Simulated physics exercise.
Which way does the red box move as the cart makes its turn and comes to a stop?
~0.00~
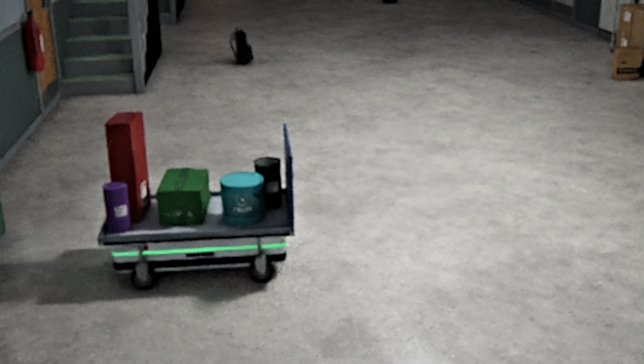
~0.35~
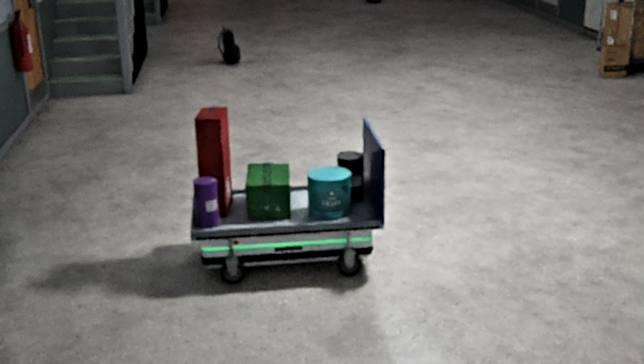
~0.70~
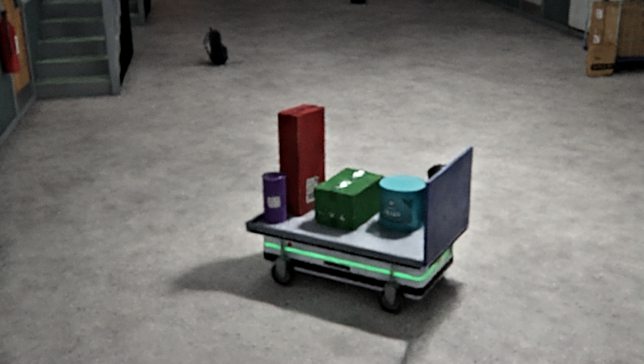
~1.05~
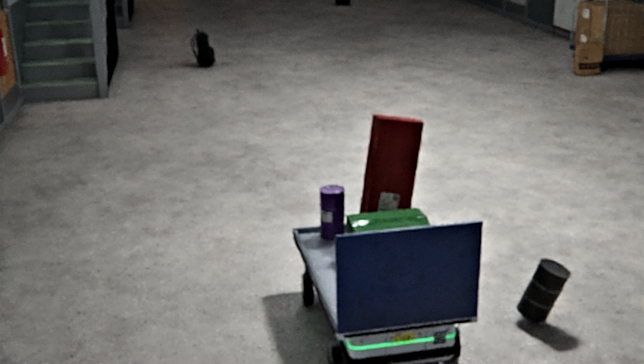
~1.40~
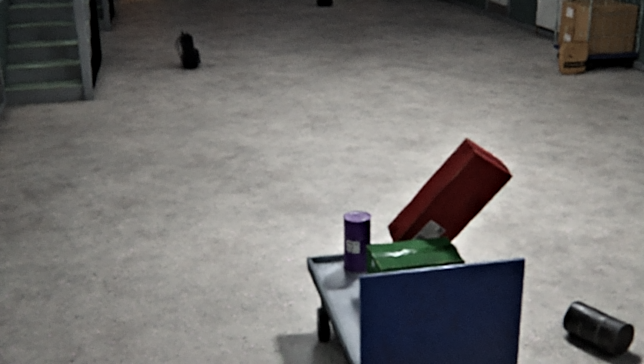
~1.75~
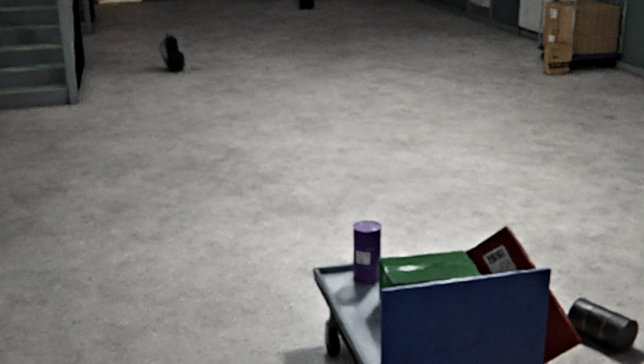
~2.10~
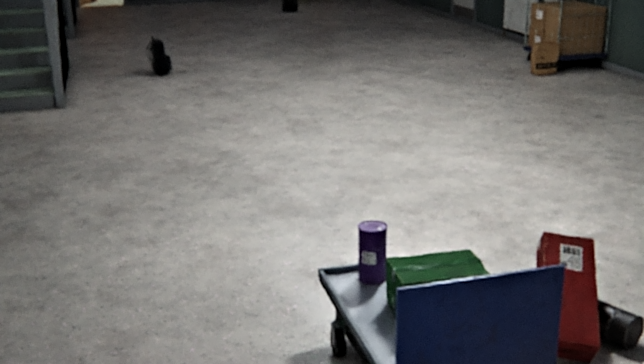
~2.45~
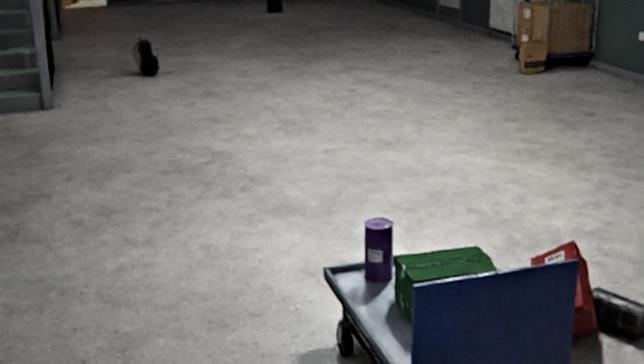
The red box moves to the right as the viewer sees it, tipping over and dropping off that side of the cart.
